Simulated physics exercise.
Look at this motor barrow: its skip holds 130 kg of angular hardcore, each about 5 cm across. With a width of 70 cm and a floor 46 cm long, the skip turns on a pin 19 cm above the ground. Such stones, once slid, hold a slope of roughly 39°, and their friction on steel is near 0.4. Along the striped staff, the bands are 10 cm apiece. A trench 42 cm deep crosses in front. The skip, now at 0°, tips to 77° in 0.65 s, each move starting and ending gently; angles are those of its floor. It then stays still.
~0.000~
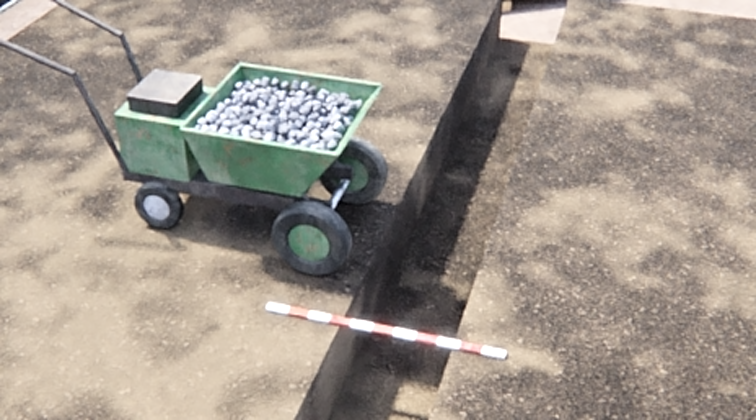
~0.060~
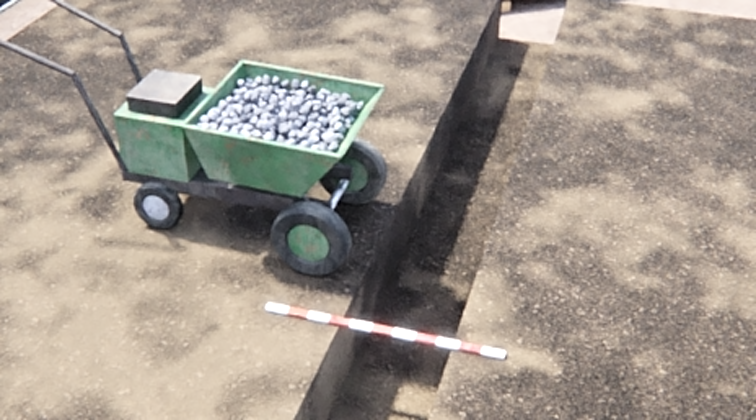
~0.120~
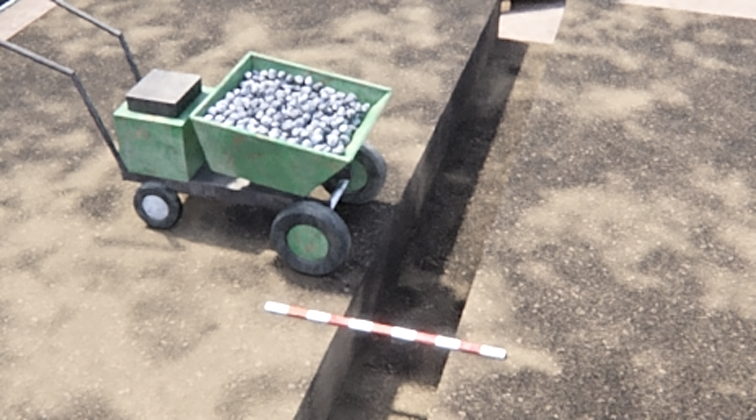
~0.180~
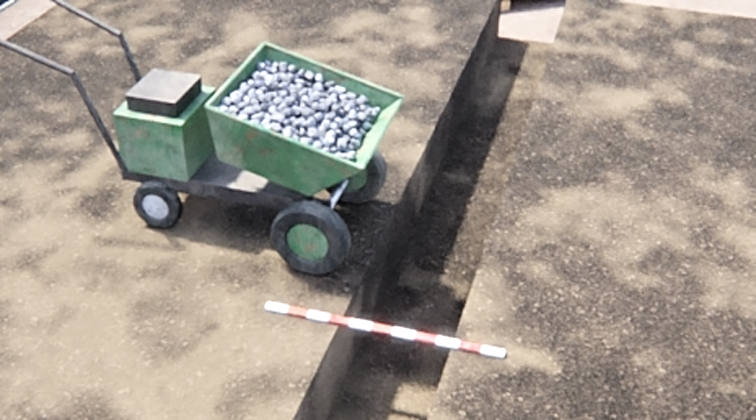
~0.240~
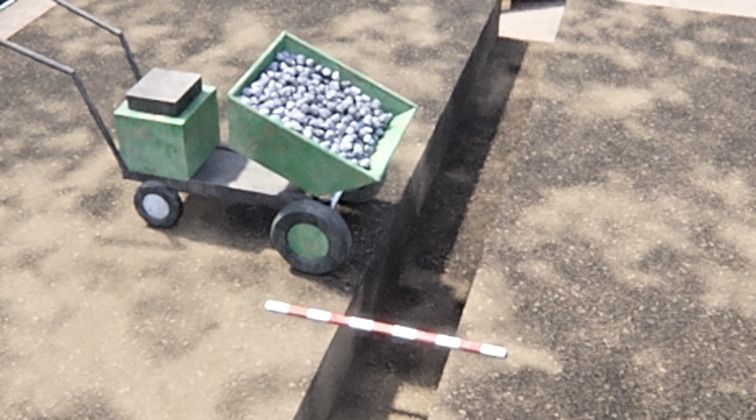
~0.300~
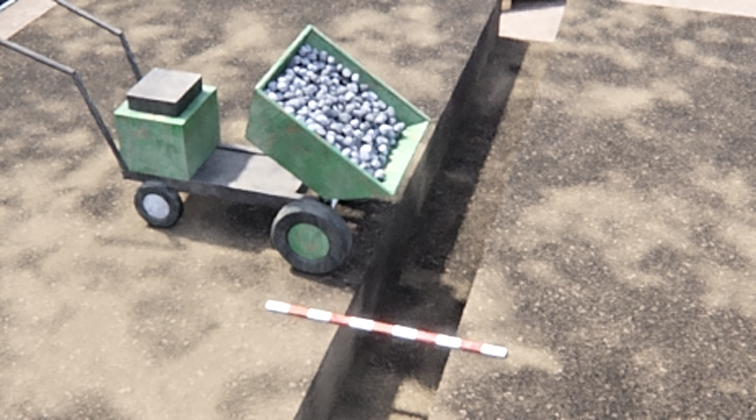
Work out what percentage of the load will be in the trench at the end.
It comes to roughly 68 percent of the load.
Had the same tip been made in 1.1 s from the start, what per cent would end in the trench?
Probably about 85 in a hundred.
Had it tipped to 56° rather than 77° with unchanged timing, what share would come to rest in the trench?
Some 20% would finish there.
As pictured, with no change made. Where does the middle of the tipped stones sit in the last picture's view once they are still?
I'd point to around (463, 305).
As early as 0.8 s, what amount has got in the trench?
20 per cent or so by then.
After 0.5 s the floor is at 65°; 100 % in the skip; the foremost stones are at (422, 209).
After 0.8 s the floor is at 77°; 64 % in the skip, 22 % in the trench, 14 % past the trench; the foremost stones are at (508, 273).
After 1.1 s the floor is at 77°; 18 % in the skip, 49 % in the trench, 33 % past the trench; the foremost stones are at (678, 295).
After 3.0 s the floor is at 77°; 0 % in the skip, 68 % in the trench, 32 % past the trench; the foremost stones are past the picture's edge.
